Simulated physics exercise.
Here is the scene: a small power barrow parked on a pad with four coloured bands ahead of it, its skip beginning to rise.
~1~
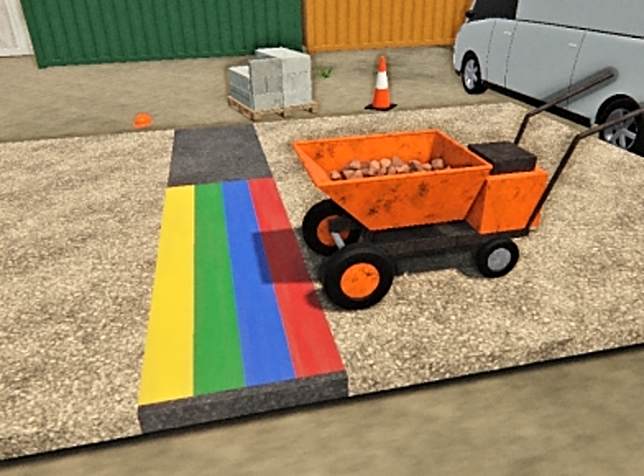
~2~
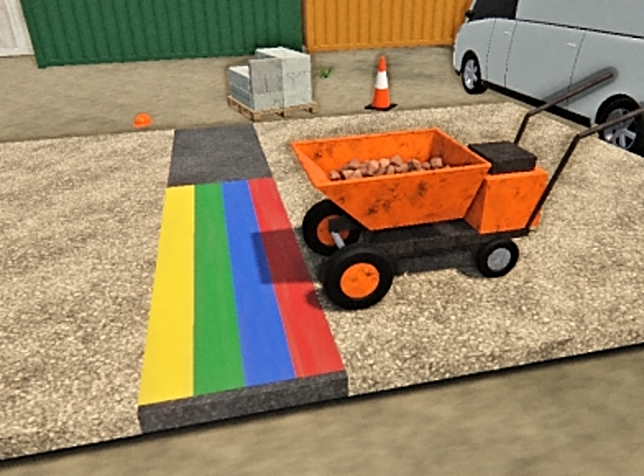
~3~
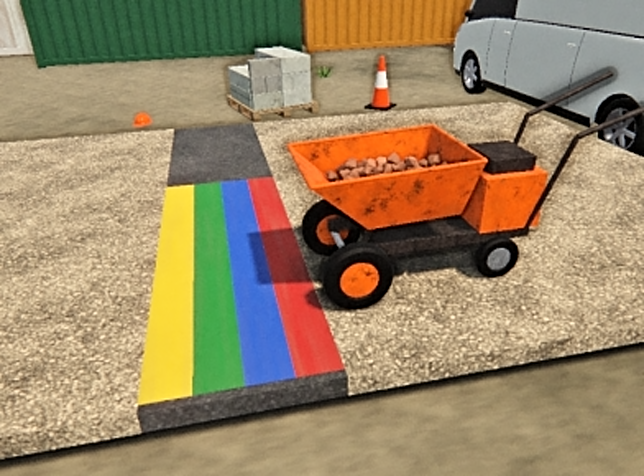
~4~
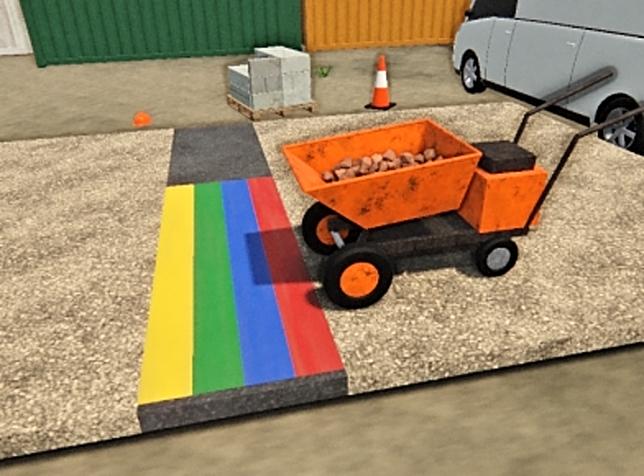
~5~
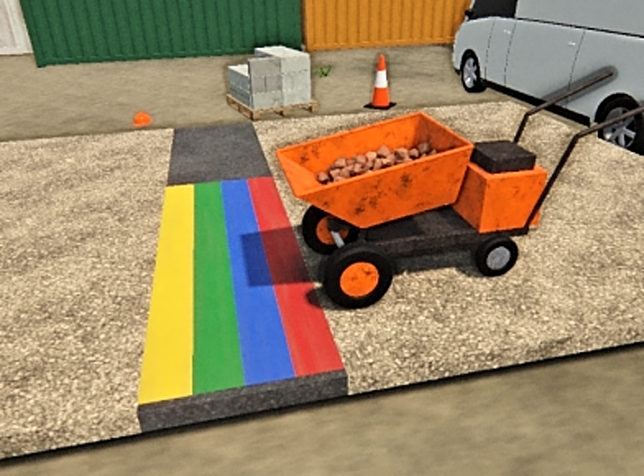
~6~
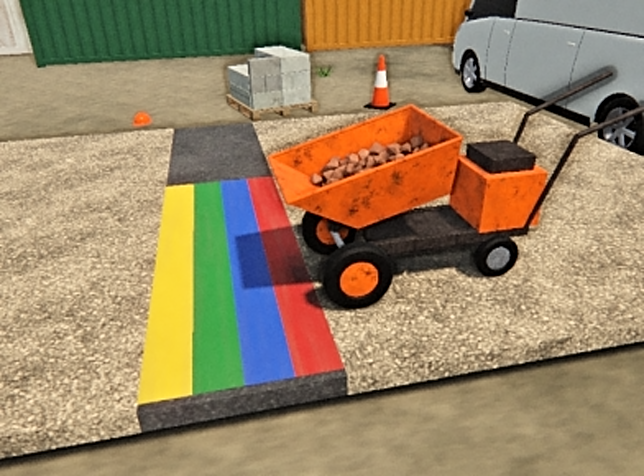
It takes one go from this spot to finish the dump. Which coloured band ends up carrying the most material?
The green band.
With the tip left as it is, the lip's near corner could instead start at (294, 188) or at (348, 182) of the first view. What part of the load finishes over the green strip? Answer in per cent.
Roughly 30 per cent, and 30 per cent.
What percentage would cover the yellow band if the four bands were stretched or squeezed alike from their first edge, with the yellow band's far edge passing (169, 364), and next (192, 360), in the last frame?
I'd put it at some 30 % for the first and some 30 % for the second.
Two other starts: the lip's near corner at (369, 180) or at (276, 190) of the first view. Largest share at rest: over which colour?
At the first spot the blue one, at the second the yellow one.
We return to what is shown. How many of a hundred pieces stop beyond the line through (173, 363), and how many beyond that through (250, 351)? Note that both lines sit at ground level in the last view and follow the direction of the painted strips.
Result, first then second: 30 %, 90 %.
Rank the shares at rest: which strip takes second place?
Following the top strip comes the strip in yellow.
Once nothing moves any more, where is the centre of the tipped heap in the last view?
Roughly at (201, 294).
Soon, skip tipped steeply; all in the skip.
A while on, skip tipped right over; nearly all in the skip; a stray few over the blue strip; a stray few over the green strip.
Towards the end, skip tipped right over; a small part in the skip; a small part over the blue strip; about half over the green strip; about a quarter over the yellow strip; a small part off the paint.
Finally, skip tipped right over; a stray few in the skip; none over the red strip; a small part over the blue strip; about half over the green strip; about a quarter over the yellow strip; a small part off the paint.
